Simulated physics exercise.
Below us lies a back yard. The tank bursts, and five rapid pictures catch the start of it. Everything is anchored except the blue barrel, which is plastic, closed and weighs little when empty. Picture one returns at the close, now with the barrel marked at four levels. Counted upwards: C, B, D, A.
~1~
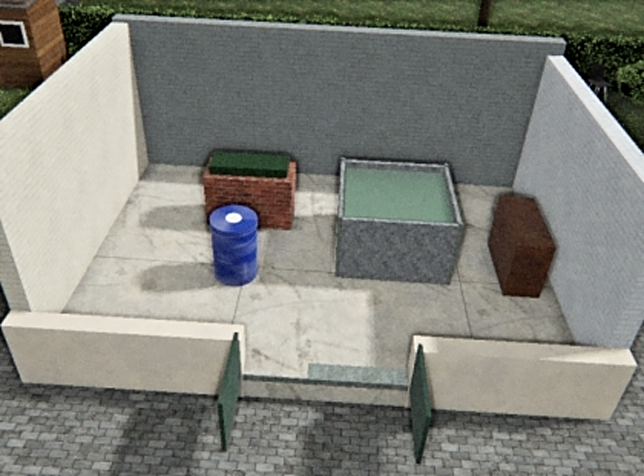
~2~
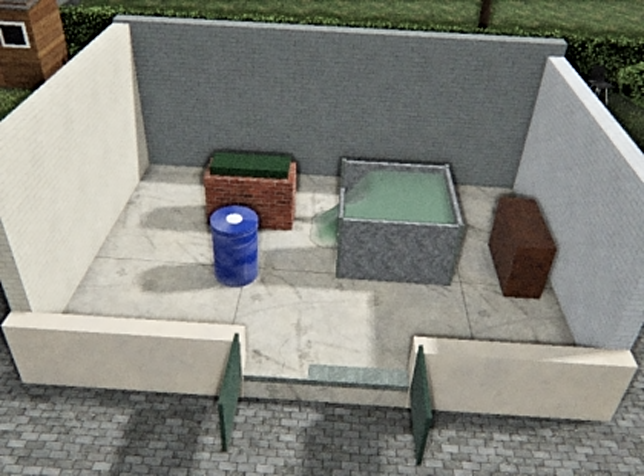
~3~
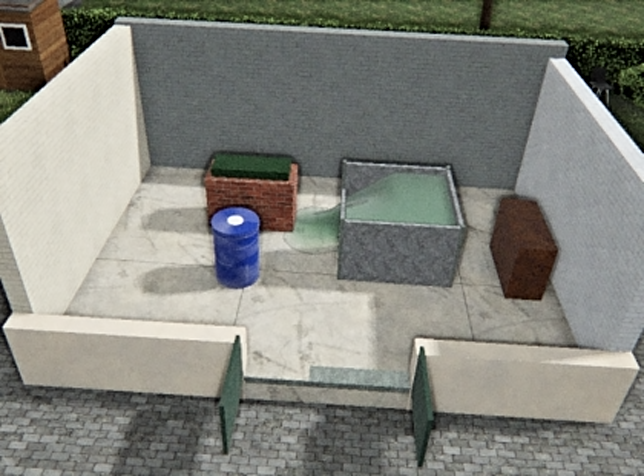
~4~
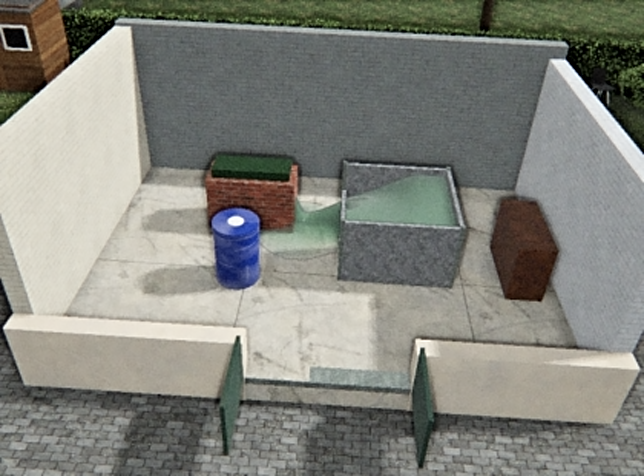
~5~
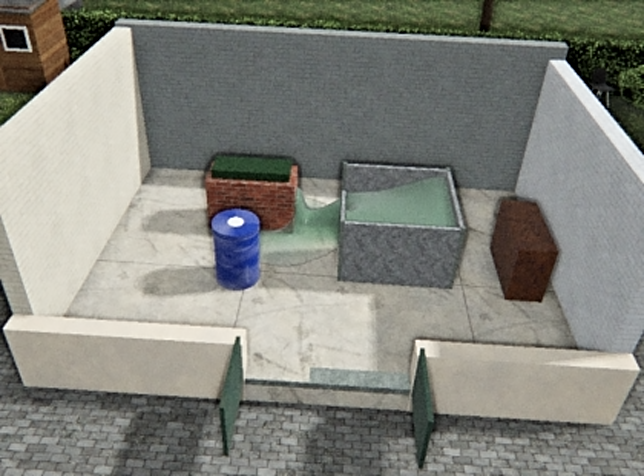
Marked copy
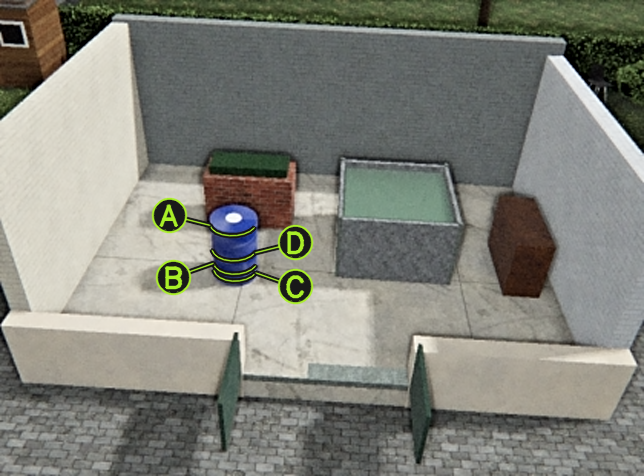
In this clip, a walled yard holds a blue barrel, a brick planter and a full grey tank; greenish water pours over the tank's left side and spreads across the paving to the planter and toward the barrel.
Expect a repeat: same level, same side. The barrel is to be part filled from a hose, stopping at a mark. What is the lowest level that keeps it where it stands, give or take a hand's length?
D is the one.
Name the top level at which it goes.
The answer is B.
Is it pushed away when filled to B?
Yes, that goes wrong.
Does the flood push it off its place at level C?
Yes.
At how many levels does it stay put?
Two of the four.
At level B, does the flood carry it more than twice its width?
No, less.
On the marked copy, A at (229, 235); B at (231, 274); C at (232, 281); D at (231, 260); from the bottom up C, B, D, A.
With A, it does not move.
With B, it is pushed about half its own width away.
With C, it is pushed about twice its own width away.
With D, it does not move.
